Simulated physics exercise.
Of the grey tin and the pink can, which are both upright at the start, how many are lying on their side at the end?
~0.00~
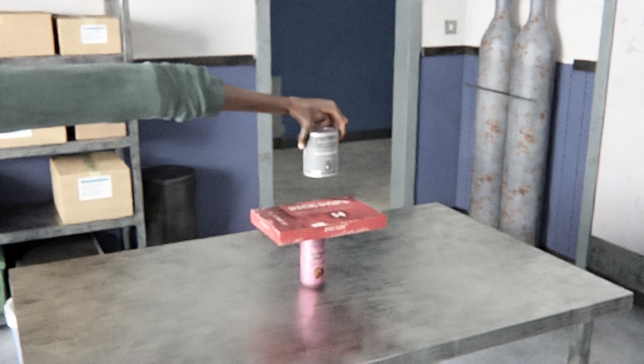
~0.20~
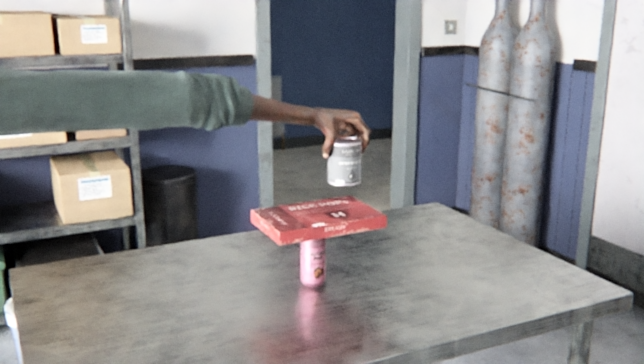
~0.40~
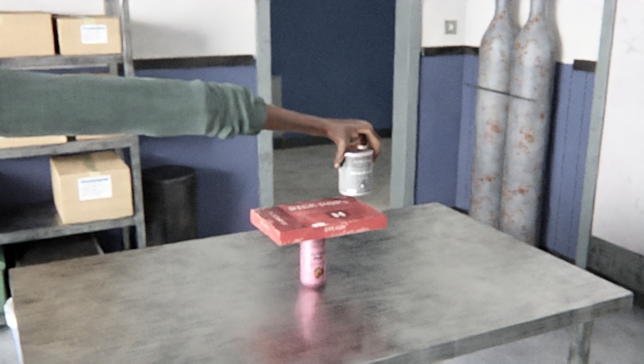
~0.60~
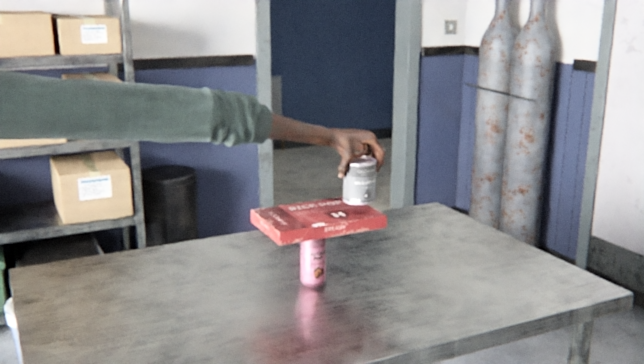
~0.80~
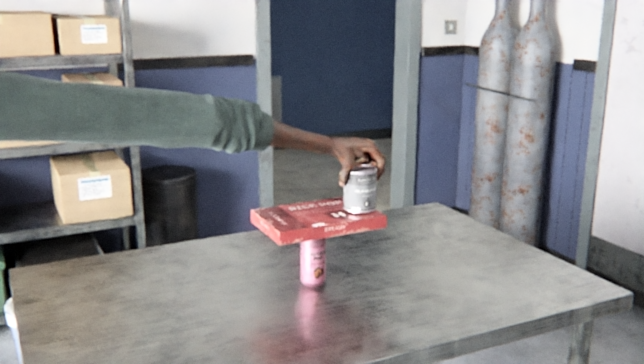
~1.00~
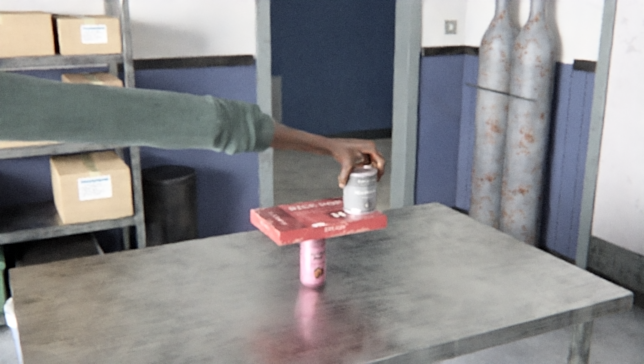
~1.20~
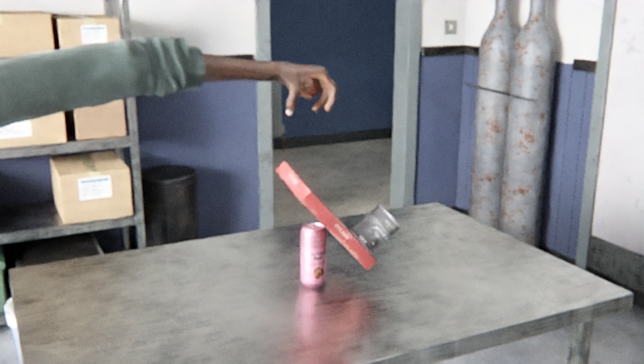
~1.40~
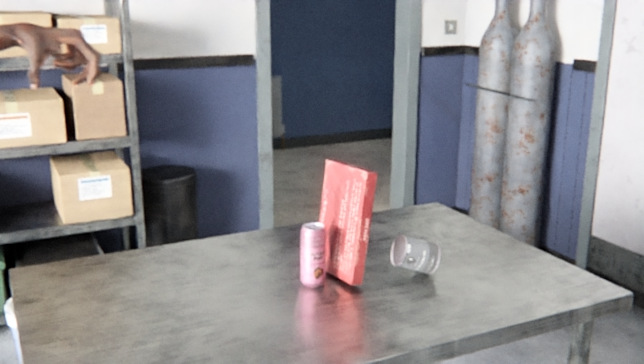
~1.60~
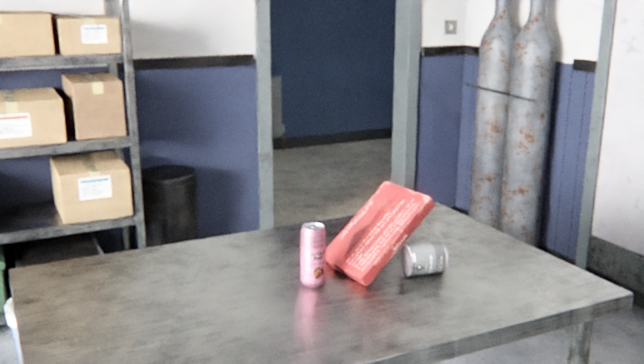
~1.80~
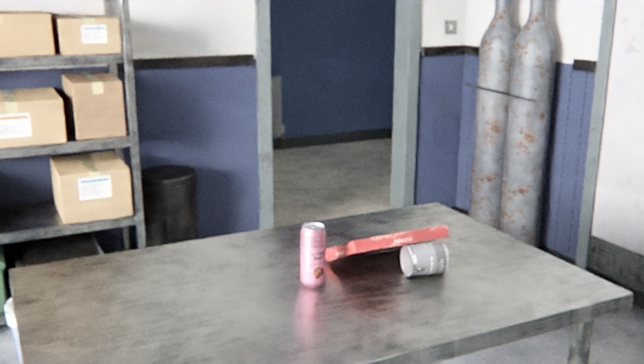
One of them is lying on its side at the end, the grey tin. The pink can is still standing.
